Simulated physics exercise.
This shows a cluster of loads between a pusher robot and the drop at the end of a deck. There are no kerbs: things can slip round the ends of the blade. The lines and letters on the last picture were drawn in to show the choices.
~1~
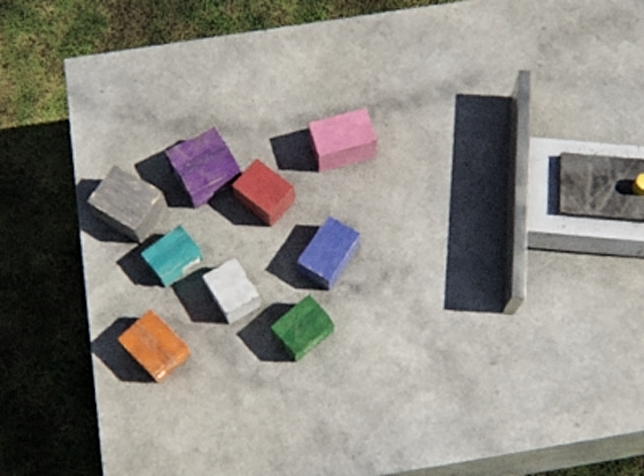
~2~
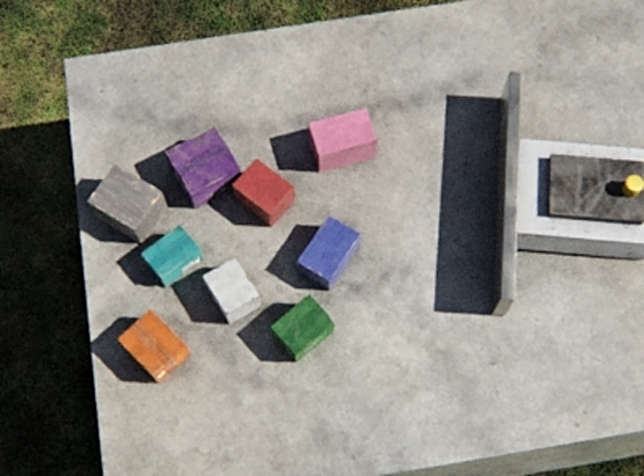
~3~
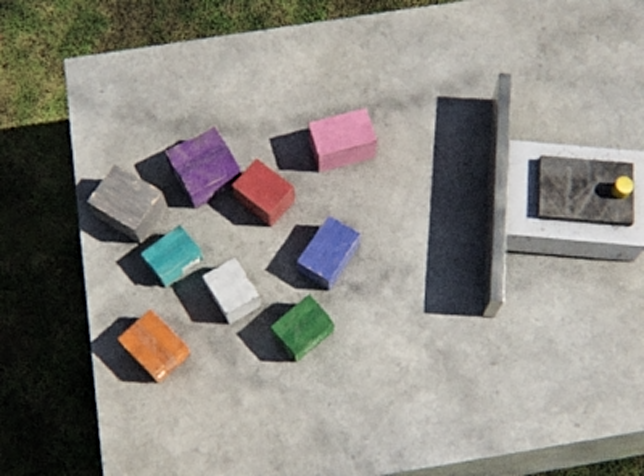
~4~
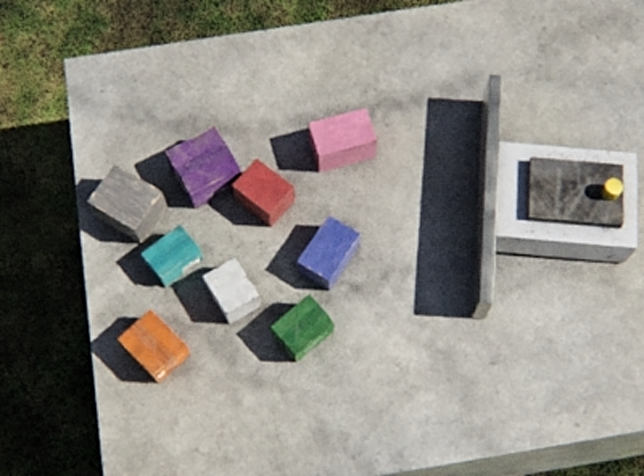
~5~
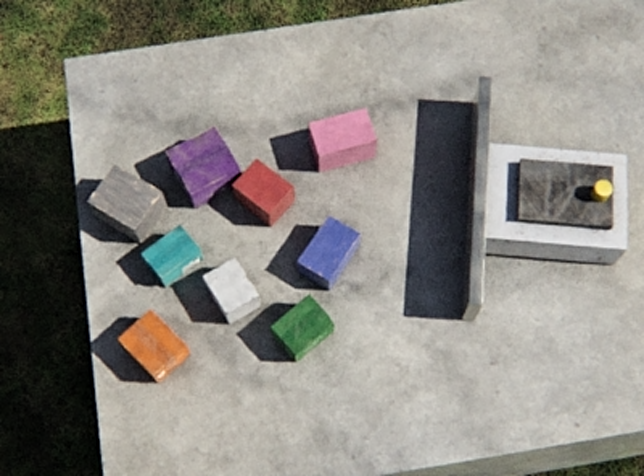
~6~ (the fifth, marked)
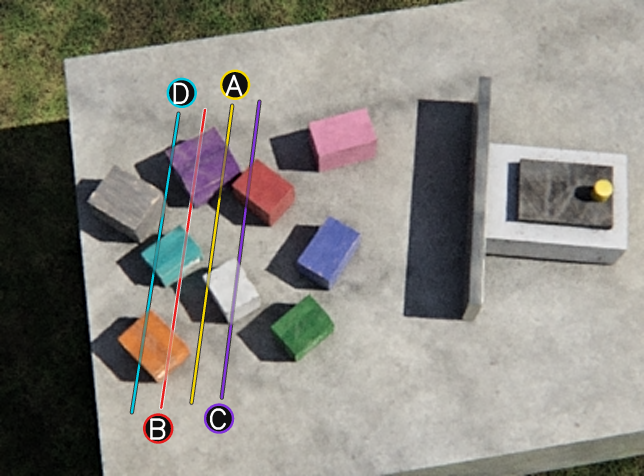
At the start, nine coloured blocks sit scattered on the left of a pale grey slab, while a machine with a wide upright blade stands at the right. The machine then slides slowly and steadily left, narrowing the gap a little, and the blocks stay still, untouched by the blade.
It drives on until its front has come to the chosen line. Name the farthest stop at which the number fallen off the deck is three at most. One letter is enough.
D.
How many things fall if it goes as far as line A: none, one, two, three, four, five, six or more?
By then, none.
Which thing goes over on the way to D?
The orange parcel.
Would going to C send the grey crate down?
No.
On the marked copy, A at (213, 246); B at (184, 251); C at (241, 242); D at (156, 255).
Following D. Soon after the start, robot (442, 211); pink crate (331, 138); blue crate (325, 254).
Later, robot (325, 229); orange parcel (144, 347); white crate (177, 299).
In the end, robot (231, 244); orange parcel over the edge; white crate (85, 310); one fallen.
As for the rest, A is within the limit but short; B is within the limit but short; C is within the limit but short.
